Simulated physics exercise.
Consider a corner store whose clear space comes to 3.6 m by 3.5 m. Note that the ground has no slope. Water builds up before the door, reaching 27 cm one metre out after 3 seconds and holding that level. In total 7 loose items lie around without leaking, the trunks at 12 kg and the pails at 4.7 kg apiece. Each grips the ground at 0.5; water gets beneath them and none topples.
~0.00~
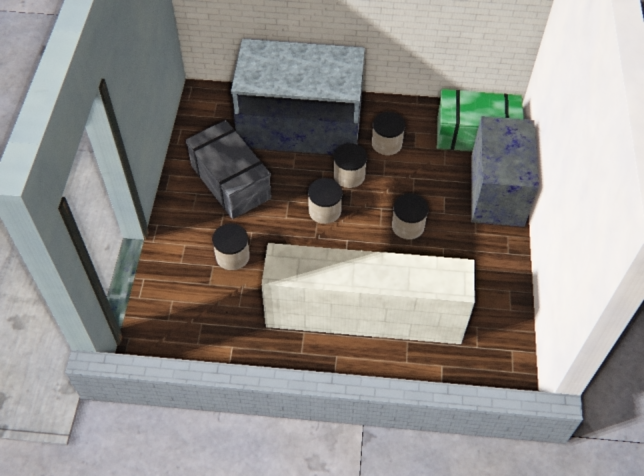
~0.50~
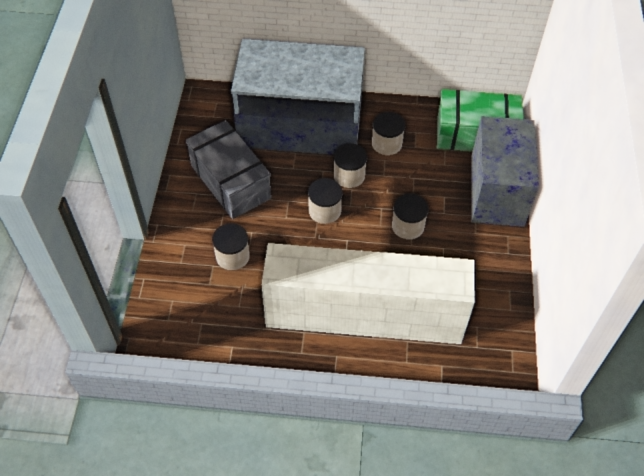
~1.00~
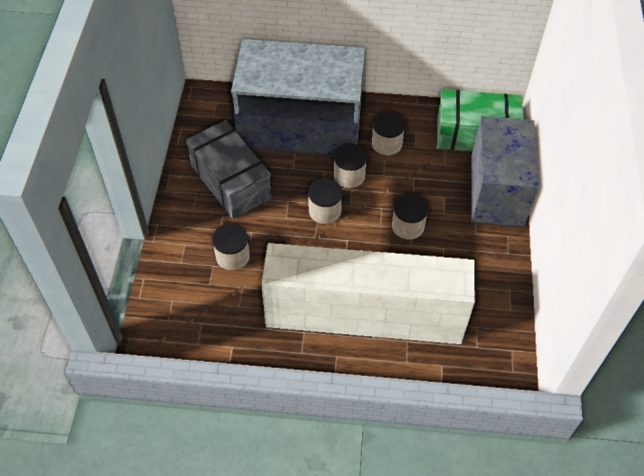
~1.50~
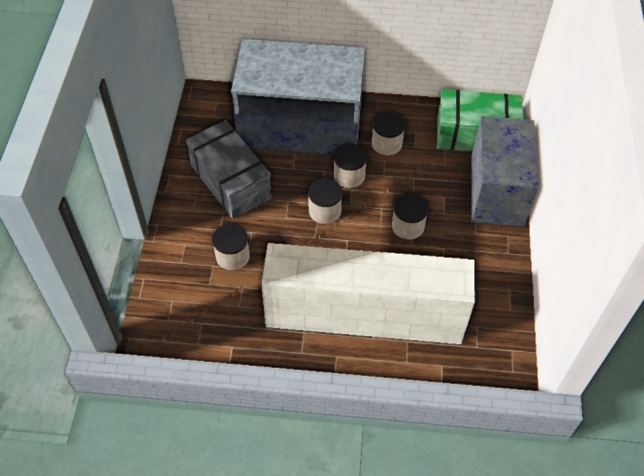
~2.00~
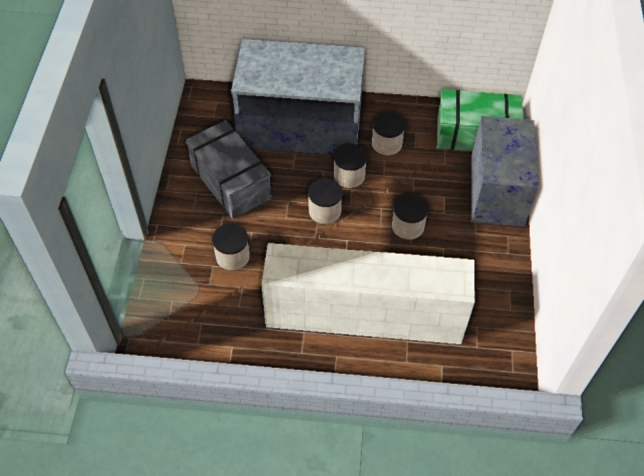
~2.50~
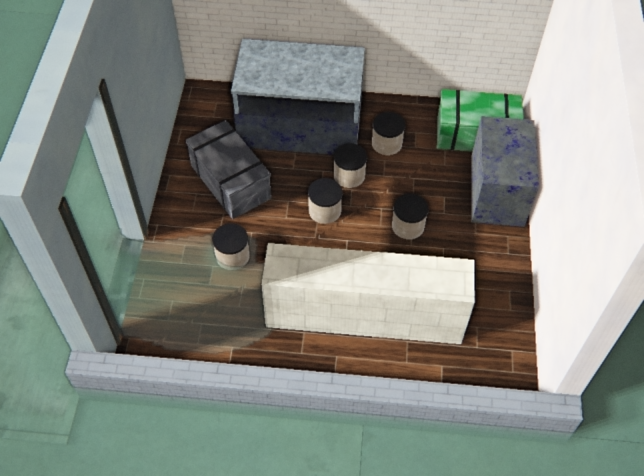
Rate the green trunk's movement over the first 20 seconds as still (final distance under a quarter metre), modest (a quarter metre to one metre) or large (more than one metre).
The rating is modest.
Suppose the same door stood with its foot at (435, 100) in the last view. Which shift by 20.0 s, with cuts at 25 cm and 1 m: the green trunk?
With that change, the green trunk travels a long distance.
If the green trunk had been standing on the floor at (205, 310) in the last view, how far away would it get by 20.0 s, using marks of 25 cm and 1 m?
It goes a long way.
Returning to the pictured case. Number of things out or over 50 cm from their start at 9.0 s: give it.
Count then: 4.
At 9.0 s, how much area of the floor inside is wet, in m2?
10.5 m2.
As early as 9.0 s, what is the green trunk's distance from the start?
5 cm or so by then.
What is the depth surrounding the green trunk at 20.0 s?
I'd put it at about 25 cm.
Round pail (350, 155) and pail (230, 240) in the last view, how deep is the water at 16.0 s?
25 and 26 cm.
After 4.0 s the green trunk is near (482, 109), 0.0 m from its start, aground; 0 afloat.
After 9.0 s the green trunk is near (482, 96), 0.0 m from its start, afloat; 7 afloat.
After 16.0 s the green trunk is near (430, 128), 0.7 m from its start, afloat; 7 afloat.
After 20.0 s the green trunk is near (408, 83), 0.8 m from its start, afloat; 7 afloat.
